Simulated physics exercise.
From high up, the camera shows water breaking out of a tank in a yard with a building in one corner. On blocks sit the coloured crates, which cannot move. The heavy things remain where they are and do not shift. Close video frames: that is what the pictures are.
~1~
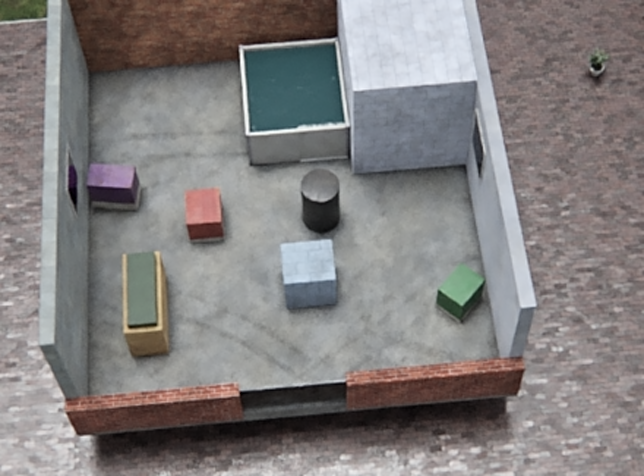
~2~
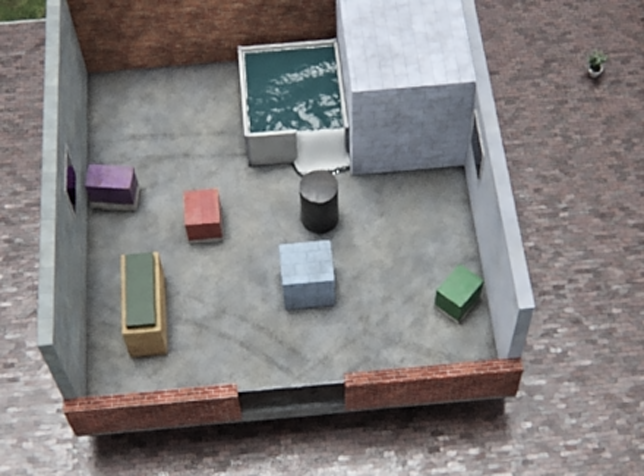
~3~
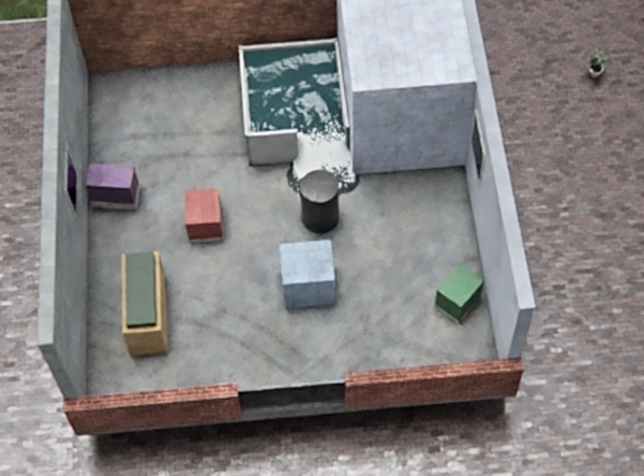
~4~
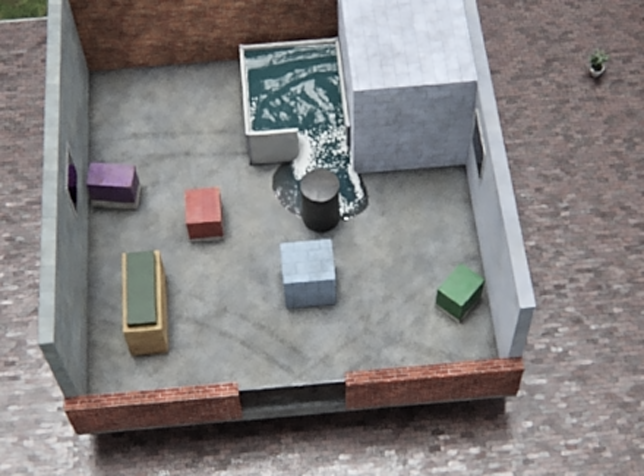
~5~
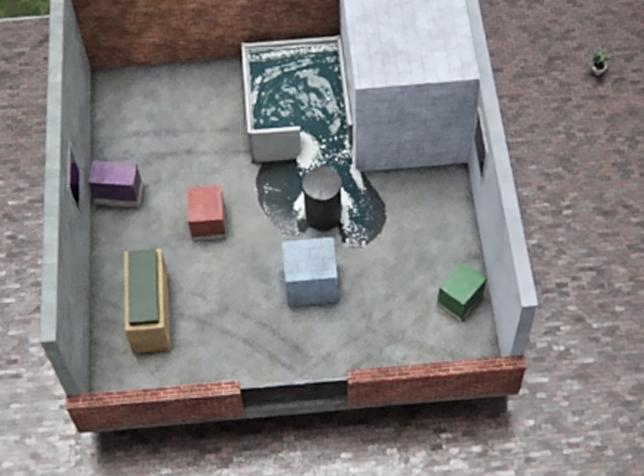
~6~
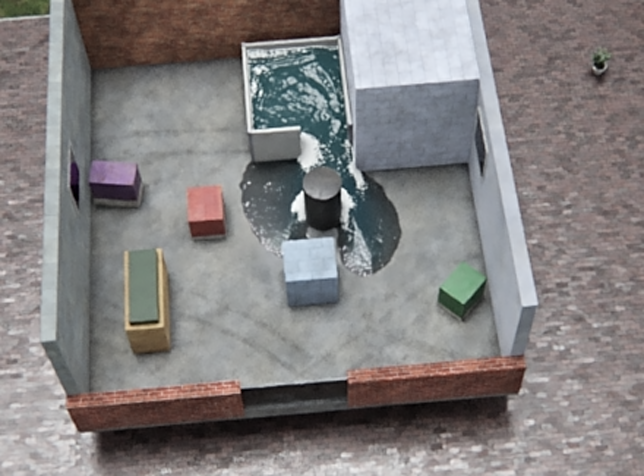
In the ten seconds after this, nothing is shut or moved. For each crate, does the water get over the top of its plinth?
My prediction: The purple crate is missed by the water this time; the red crate is not missed by the water this time; the green crate is not missed by the water this time.
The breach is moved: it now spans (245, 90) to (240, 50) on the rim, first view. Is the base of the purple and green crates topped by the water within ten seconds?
In short: Purple crate ends up wet; green crate is wetted.
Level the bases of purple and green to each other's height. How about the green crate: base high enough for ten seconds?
Verdict on the green crate: It gets flooded.
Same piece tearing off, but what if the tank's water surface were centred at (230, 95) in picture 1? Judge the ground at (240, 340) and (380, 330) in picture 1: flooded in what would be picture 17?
The first is wetted, and then the second is not reached.
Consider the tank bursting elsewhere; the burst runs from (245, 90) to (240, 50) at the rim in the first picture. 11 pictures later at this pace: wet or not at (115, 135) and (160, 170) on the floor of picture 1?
In turn: Wet, covered.
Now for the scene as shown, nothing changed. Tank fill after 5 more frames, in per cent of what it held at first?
Around 66 percent.
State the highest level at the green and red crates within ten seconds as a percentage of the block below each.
About 460 % and 290 %.
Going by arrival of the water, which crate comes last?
It's the purple crate.
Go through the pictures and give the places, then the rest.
The first frame shows the tank at (293, 88) is whole and still.
In the second frame, water pours out at (321, 147) and has run to (349, 166).
In the third frame, water pours out at (322, 148) and has run to a hidden place.
In the fourth frame, the front is at (352, 214), out from the gap at (322, 148).
In the fifth frame, water pours out at (325, 146) and has run to (361, 242).
In the sixth frame, water pours out at (325, 145) and has run to (371, 270).
A moment on, water covers 35 % of the floor; the purple crate not reached, the red crate water round its plinth, the green crate water round its plinth.
Next, water covers 50 % of the floor; the purple crate water round its plinth, the red crate water round its plinth, the green crate water round its plinth.
Then, water covers 70 % of the floor; the purple crate water round its plinth, the red crate water round its plinth, the green crate water round its plinth.
Later, water covers 85 % of the floor; the purple crate water round its plinth, the red crate water round its plinth, the green crate water round its plinth.
In the end, water covers 100 % of the floor; the purple crate stayed above the water, the red crate was topped, the green crate was topped.
